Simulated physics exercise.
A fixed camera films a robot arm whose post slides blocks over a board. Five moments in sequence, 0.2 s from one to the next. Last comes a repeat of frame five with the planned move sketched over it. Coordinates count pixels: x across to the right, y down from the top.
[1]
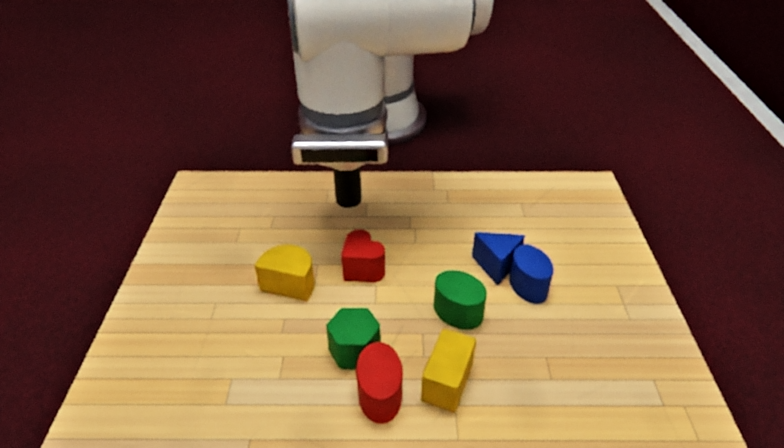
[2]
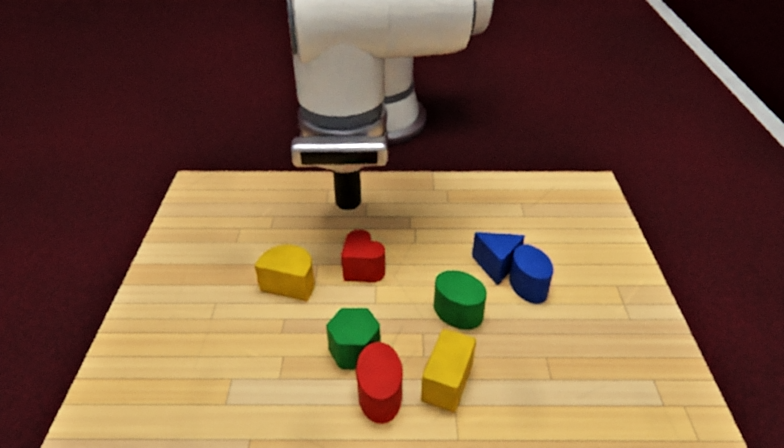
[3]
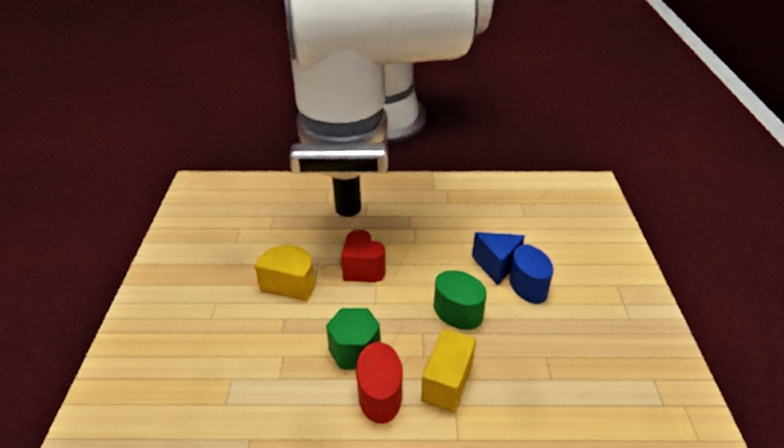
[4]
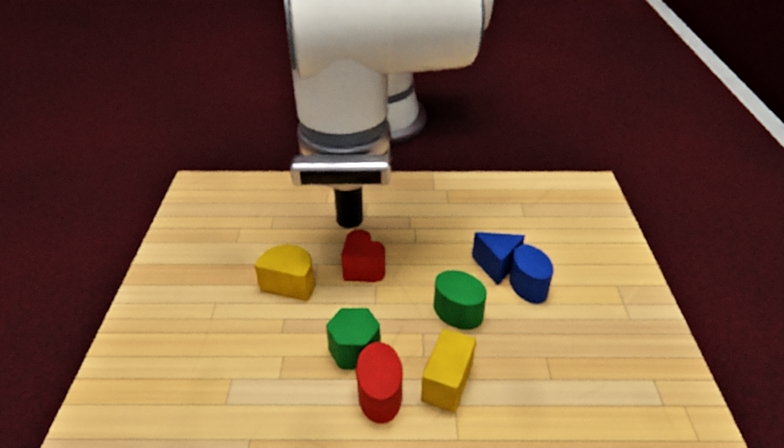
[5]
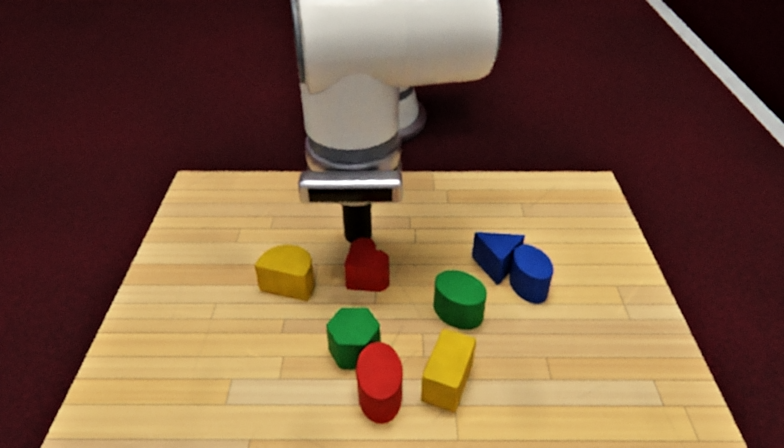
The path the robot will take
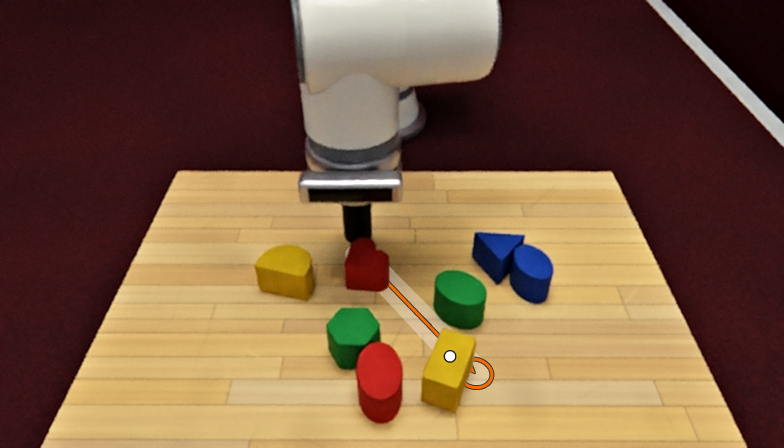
A white robot arm with a short black post hangs still at first above the far side of a wooden board scattered with red, green, blue and yellow blocks. The post then moves slowly nearer the red heart, and finally pushes it slightly forward while the other blocks stay put.
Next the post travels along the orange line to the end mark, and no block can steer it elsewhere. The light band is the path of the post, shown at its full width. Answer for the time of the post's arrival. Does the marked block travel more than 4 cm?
No, that is not how it ends up.
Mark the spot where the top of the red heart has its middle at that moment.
My best guess is (391, 308).
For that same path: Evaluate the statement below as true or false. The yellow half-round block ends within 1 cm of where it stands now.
True.
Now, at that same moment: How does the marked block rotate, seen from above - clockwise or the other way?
It twists clockwise.
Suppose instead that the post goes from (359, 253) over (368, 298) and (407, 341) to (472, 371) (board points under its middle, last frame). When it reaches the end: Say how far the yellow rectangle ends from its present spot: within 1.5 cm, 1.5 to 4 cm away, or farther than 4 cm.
It shifts over 4 cm.
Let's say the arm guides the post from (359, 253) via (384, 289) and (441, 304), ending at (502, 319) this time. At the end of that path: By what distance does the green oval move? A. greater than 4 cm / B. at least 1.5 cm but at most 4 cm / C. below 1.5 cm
Answer: A.
Path on the board, from (359, 253) to (475, 373); the dot is on the yellow rectangle.
The first path, step by step. One third of the way, post (393, 270); red heart (379, 291), turned 55° clockwise.
Two thirds of the way, post (433, 310); green hexagon (345, 330); red heart (391, 308).
At the end, post (478, 355); yellow half-round block in place; green hexagon (345, 330); red heart (391, 308), turned 125° clockwise; yellow rectangle (462, 391), turned 35° clockwise; green oval in place.
